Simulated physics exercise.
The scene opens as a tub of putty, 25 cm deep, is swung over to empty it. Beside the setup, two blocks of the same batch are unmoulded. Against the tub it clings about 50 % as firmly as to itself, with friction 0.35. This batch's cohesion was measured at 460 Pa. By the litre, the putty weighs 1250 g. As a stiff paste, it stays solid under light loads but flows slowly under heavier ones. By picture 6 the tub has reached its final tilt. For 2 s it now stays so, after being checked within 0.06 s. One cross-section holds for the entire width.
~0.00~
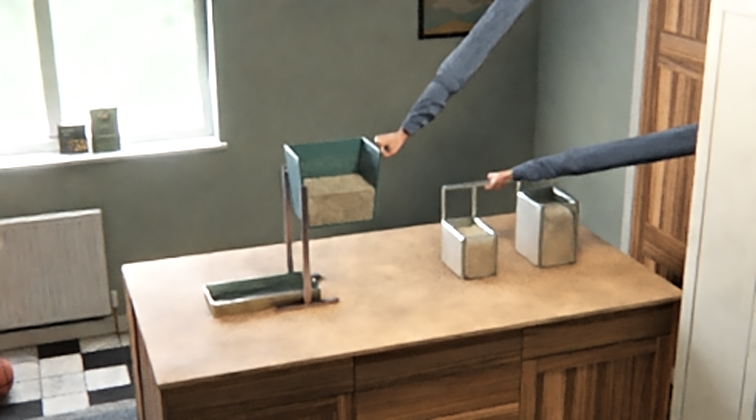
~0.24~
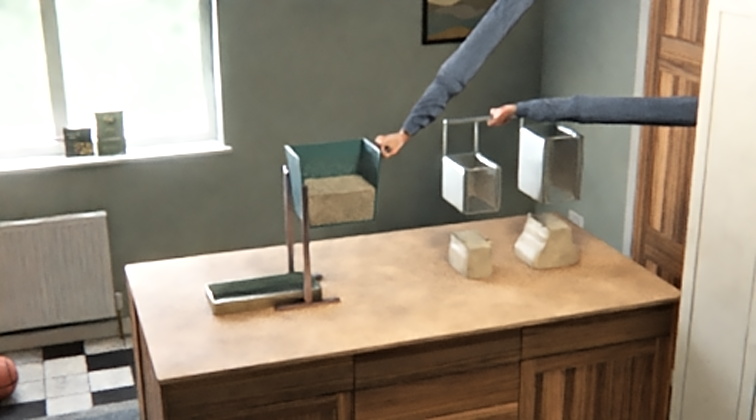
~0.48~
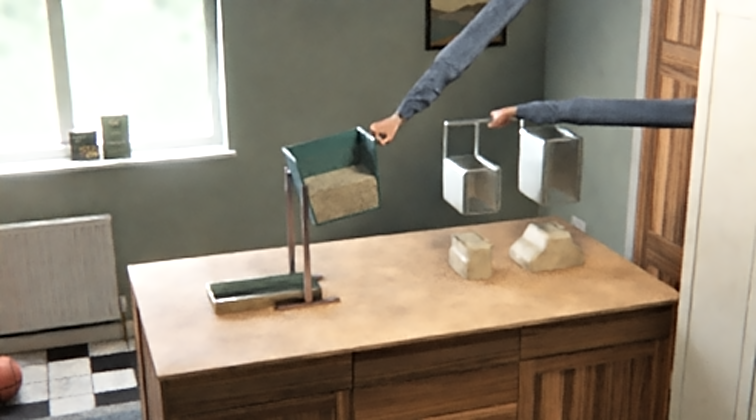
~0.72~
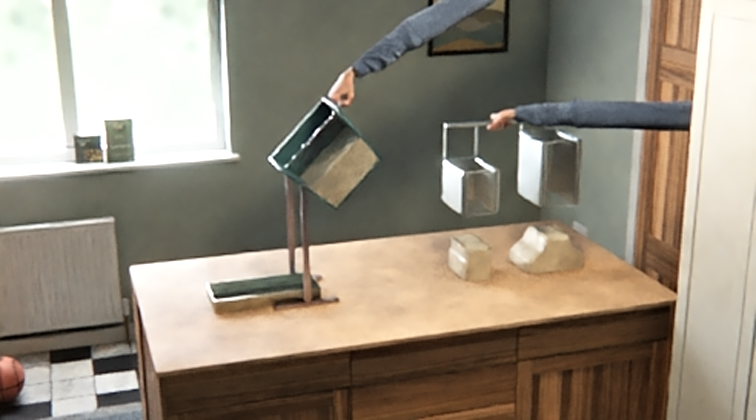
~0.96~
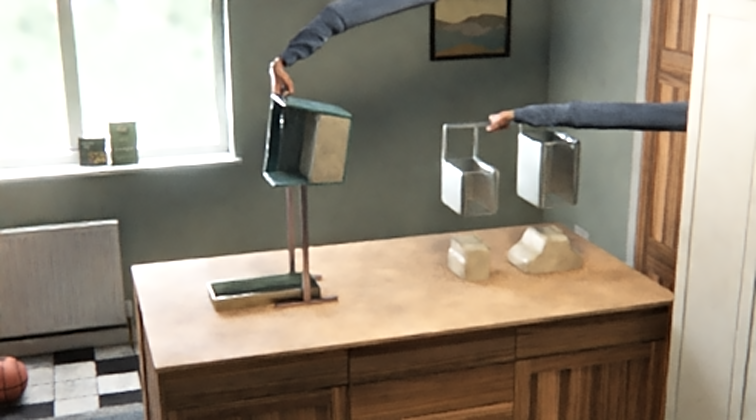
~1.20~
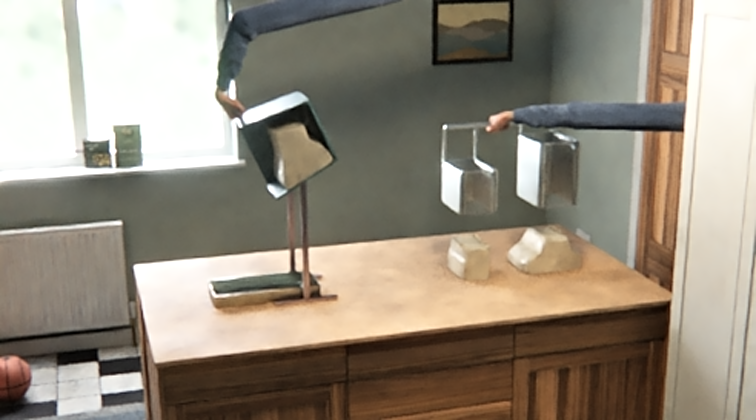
The video shows one hand lifting two moulds off pale blocks on a wooden counter, the right block slumping lower, while another hand swings a green tub of putty on a stand leftward until it tilts steeply past its side.
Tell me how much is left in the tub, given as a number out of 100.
It should be close to 0 out of 100.
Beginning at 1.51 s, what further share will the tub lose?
0 %.
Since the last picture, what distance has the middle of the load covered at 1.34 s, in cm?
I'd estimate roughly 13 centimetres.
After 1.34 s, the tub is at 114 degrees and holds 65 %.
After 1.51 s, the tub is at 114 degrees and holds 0 %.
After 1.68 s, the tub is at 114 degrees and holds 0 %.
After 1.85 s, the tub is at 114 degrees and holds 0 %.
After 3.20 s, the tub is at 114 degrees and holds 0 %.
